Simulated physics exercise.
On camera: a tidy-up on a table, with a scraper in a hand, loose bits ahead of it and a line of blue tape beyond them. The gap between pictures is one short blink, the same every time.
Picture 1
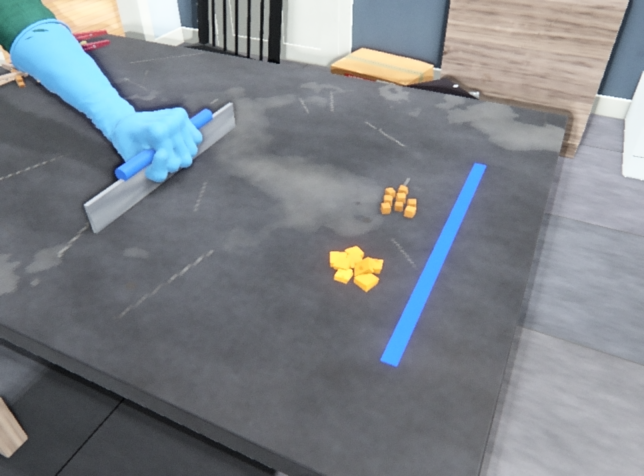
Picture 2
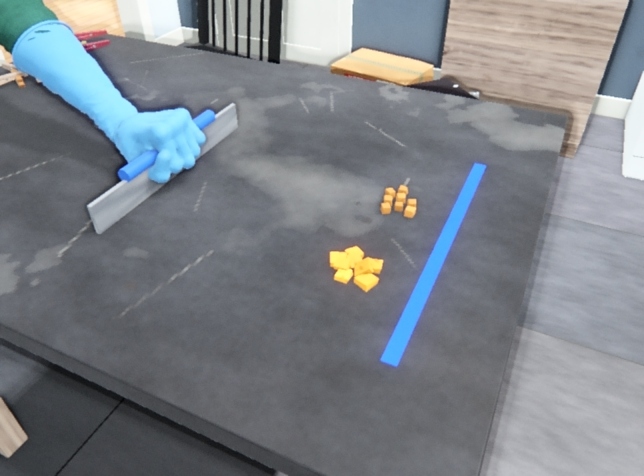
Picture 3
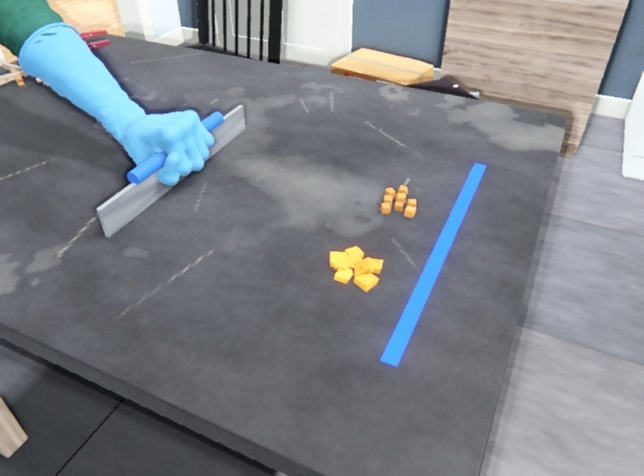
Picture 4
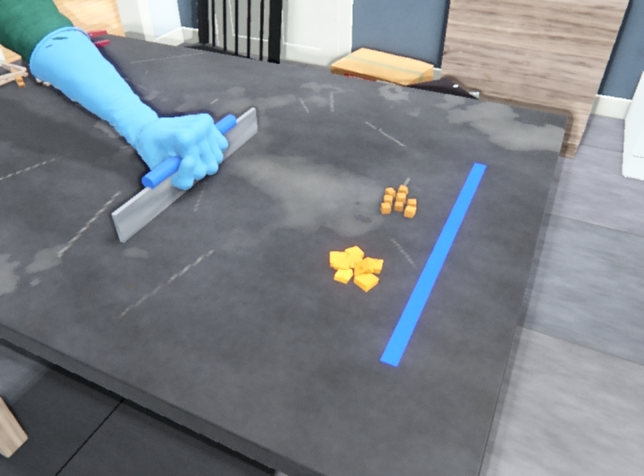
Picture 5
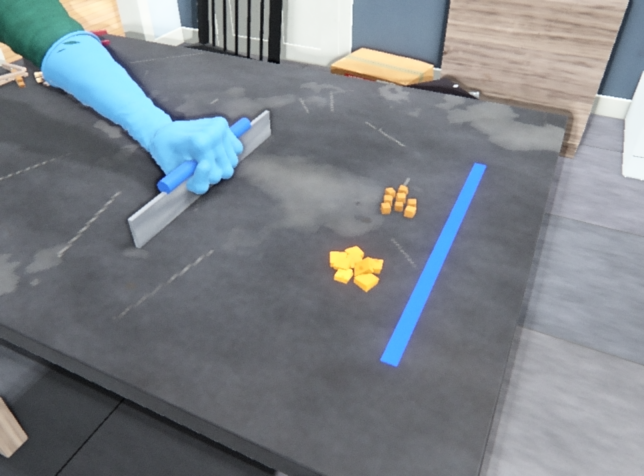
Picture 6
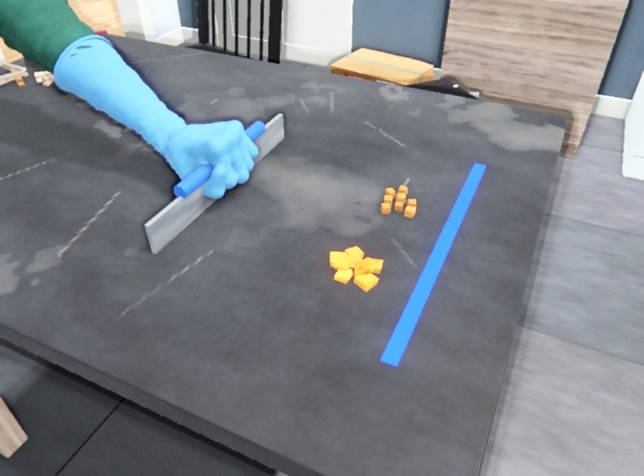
A gloved hand holding a scraper rests briefly on a dark tabletop, then slides the blade a short way right and slightly toward the viewer, while two small batches of orange and brown pieces and a blue tape line stay still.
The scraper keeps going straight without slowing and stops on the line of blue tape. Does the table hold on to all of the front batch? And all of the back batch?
Outcome: Front batch: Fully there; back batch: Fully there.
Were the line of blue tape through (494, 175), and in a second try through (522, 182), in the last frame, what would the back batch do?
Holds its place, then loses some off the end.
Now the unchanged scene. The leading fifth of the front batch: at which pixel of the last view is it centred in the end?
That fifth finishes close to (476, 306).
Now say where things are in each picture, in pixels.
In the first frame, scraper at (103, 209), at rest; blue tape at (477, 172), about a palm's width from the edge; edge at (530, 272); front batch at (355, 261), a few small crackers; back batch at (401, 199), a few brown sugar cubes.
In the second frame, scraper at (106, 210); back batch at (401, 199).
In the third frame, scraper at (115, 213); front batch at (355, 261).
In the fourth frame, scraper at (129, 218); back batch at (401, 199).
In the fifth frame, scraper at (145, 223); front batch at (355, 261).
In the sixth frame, scraper at (162, 229); blue tape at (477, 172); edge at (530, 272); front batch at (355, 261); back batch at (401, 199).
Then, 0.39 s past the last view, scraper still moving, near (335, 190); front batch all on the table, its front near (366, 281); back batch all on the table, its front near (410, 212).
Then, 0.80 s past the last view, scraper stopped at the blue tape; front batch all on the table, its front near (475, 304); back batch all on the table, its front near (484, 237).
Then, 1.08 s past the last view, scraper stopped at the blue tape; front batch all on the table, its front near (485, 309); back batch all on the table, its front near (489, 238).
Finally, scraper stopped at the blue tape; front batch all on the table, its front near (485, 309); back batch all on the table, its front near (489, 238).
